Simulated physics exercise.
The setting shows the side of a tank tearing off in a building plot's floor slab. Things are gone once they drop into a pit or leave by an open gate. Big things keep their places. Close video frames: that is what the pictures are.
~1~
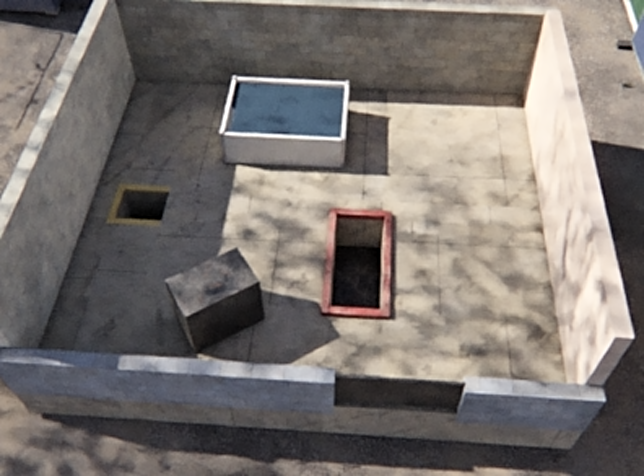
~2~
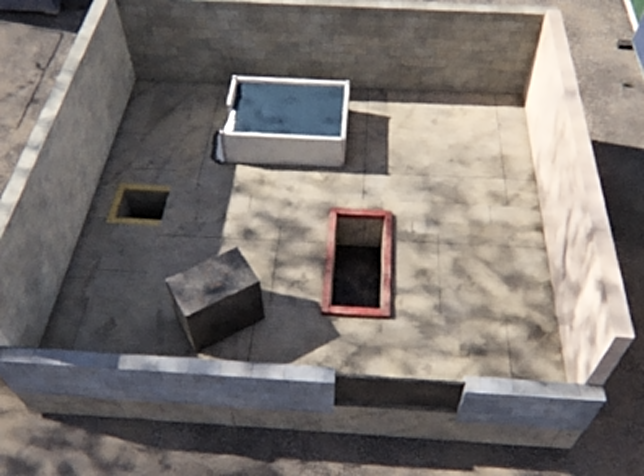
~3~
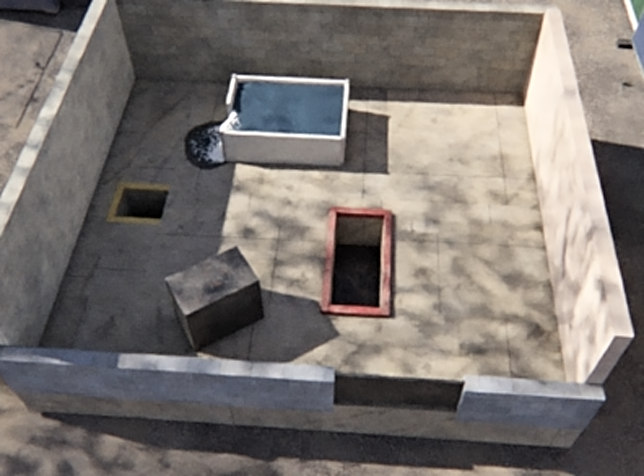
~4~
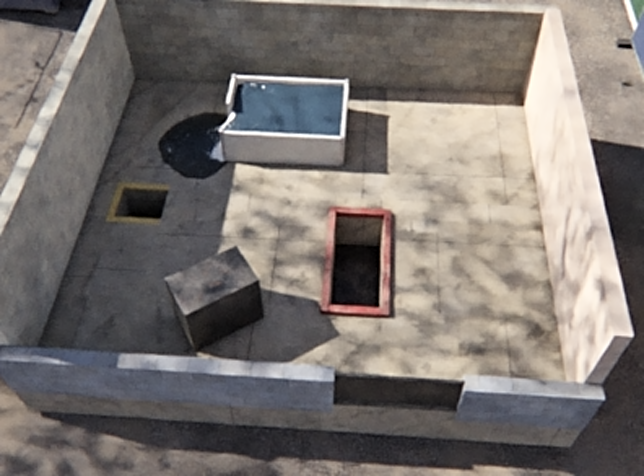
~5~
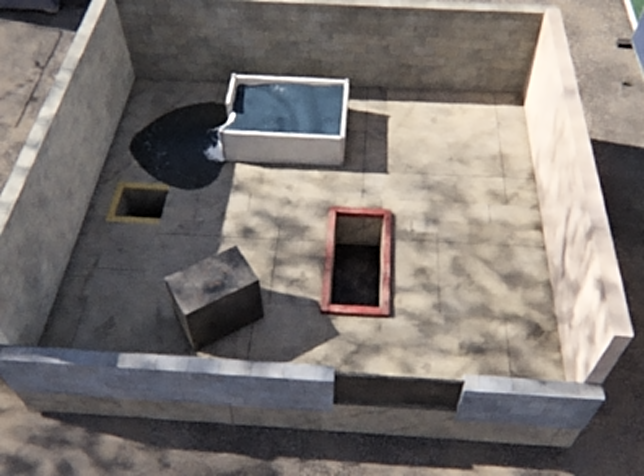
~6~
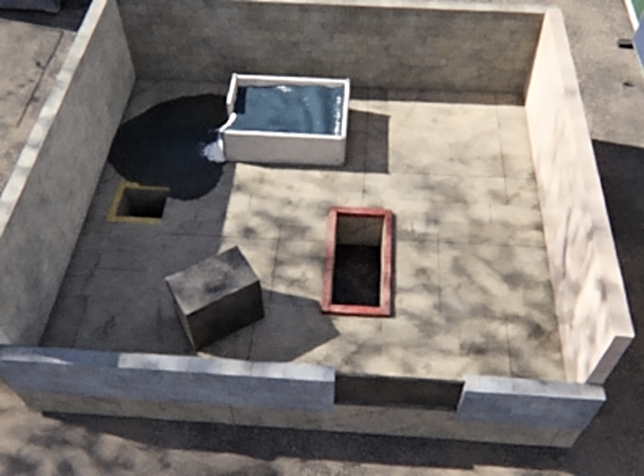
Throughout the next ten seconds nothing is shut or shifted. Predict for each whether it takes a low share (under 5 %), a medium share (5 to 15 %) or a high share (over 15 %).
Prediction: The gate takes a low share; the red pit takes a low share; the yellow pit takes a high share.
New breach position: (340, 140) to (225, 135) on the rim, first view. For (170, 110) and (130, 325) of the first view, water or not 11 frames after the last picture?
Respectively: Spared and swamped.
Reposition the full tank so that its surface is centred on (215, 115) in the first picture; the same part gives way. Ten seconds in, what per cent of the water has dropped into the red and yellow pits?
The red pit gets 0 per cent, the yellow pit 20 per cent.
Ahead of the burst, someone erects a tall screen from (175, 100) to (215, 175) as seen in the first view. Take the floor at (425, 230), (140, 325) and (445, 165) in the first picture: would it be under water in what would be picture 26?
Same order as asked - unsoaked, unsoaked, unsoaked.
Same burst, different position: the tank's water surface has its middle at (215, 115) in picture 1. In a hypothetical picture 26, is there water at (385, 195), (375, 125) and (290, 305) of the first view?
Well, first one stays dry, second one stays dry, third one stays dry.
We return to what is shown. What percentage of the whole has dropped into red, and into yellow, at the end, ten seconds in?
About 0 %, then about 28 %.
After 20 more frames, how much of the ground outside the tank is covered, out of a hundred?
I'd guess some 30 per cent.
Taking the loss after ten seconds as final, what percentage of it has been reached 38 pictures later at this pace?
Somewhere around 70 per cent, I'd say.
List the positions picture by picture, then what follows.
Still water in the tank at (287, 111), in the first picture.
Water pours out at (230, 138) and has run to a hidden place, in the second picture.
Water pours out at (230, 138) and has run to (191, 136), in the third picture.
The front is at (163, 147), out from the gap at (229, 138), in the fourth picture.
Water pours out at (229, 137) and has run to (135, 148), in the fifth picture.
The front is at (109, 154), out from the gap at (230, 137), in the sixth picture.
A moment on, water covers 15 % of the floor; the gate 0 %, the red pit 0 %, the yellow pit 2 %.
Next, water covers 15 % of the floor; the gate 0 %, the red pit 0 %, the yellow pit 5 %.
Then, water covers 30 % of the floor; the gate 0 %, the red pit 0 %, the yellow pit 11 %.
Later, water covers 40 % of the floor; the gate 0 %, the red pit 0 %, the yellow pit 19 %.
In the end, water covers 60 % of the floor; the gate 0 %, the red pit 0 %, the yellow pit 28 %.
